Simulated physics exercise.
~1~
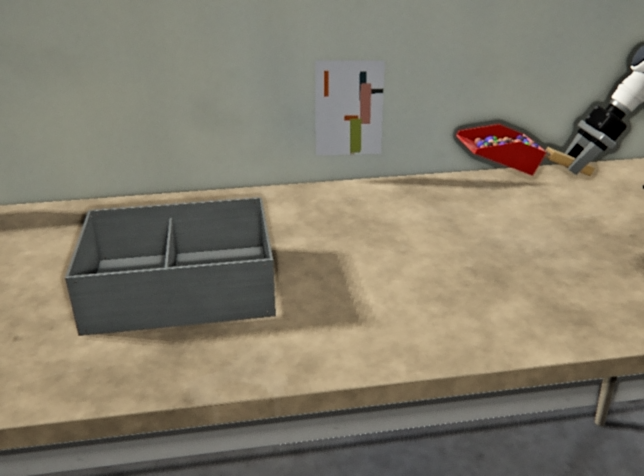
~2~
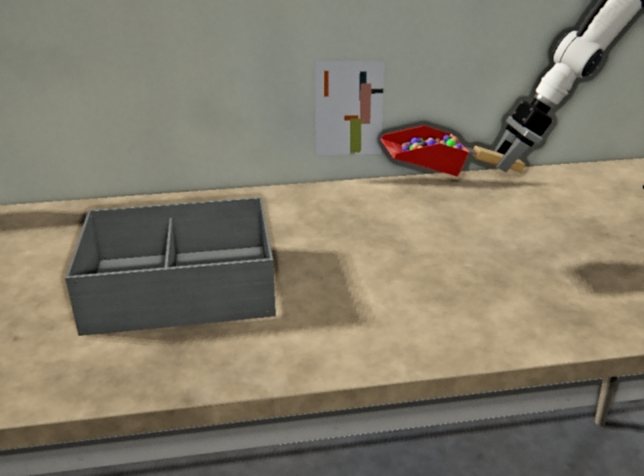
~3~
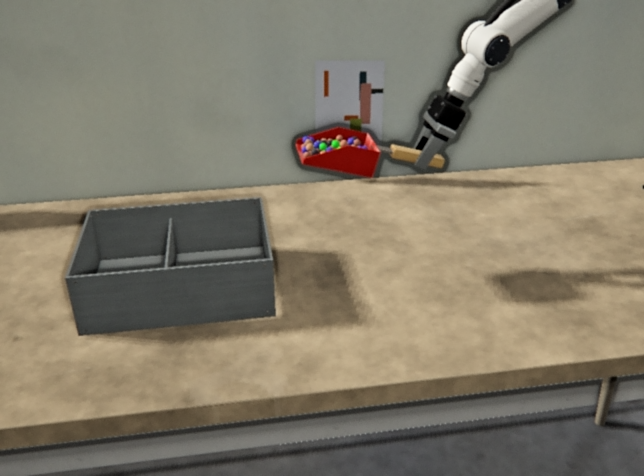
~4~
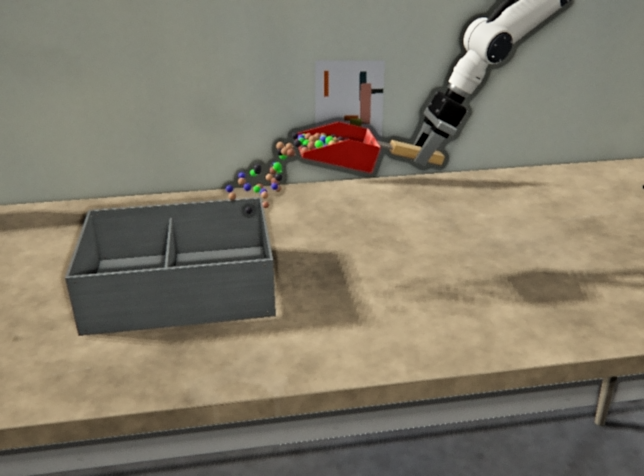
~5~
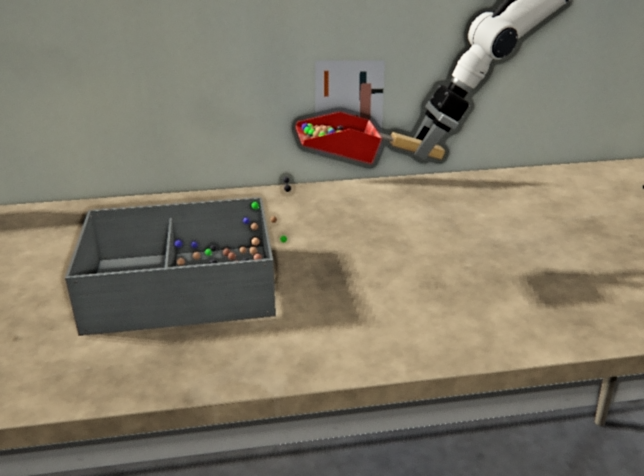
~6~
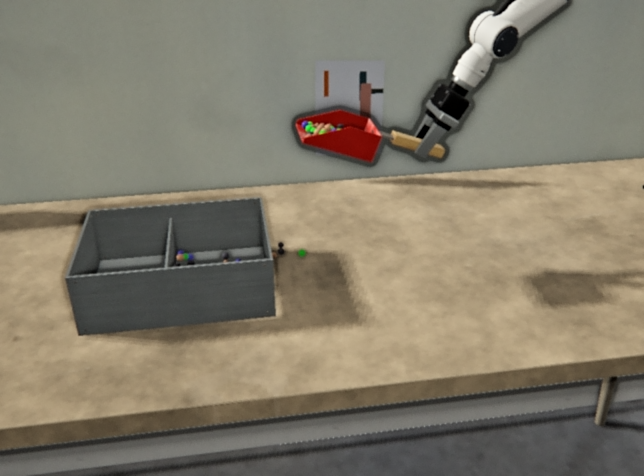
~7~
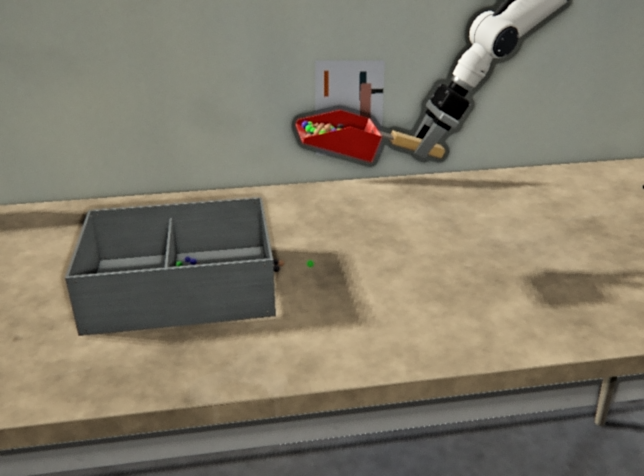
On a worktop, a robot arm carries a red scoop left, tipping some colourful sweets into a divided grey bin, a few missing.
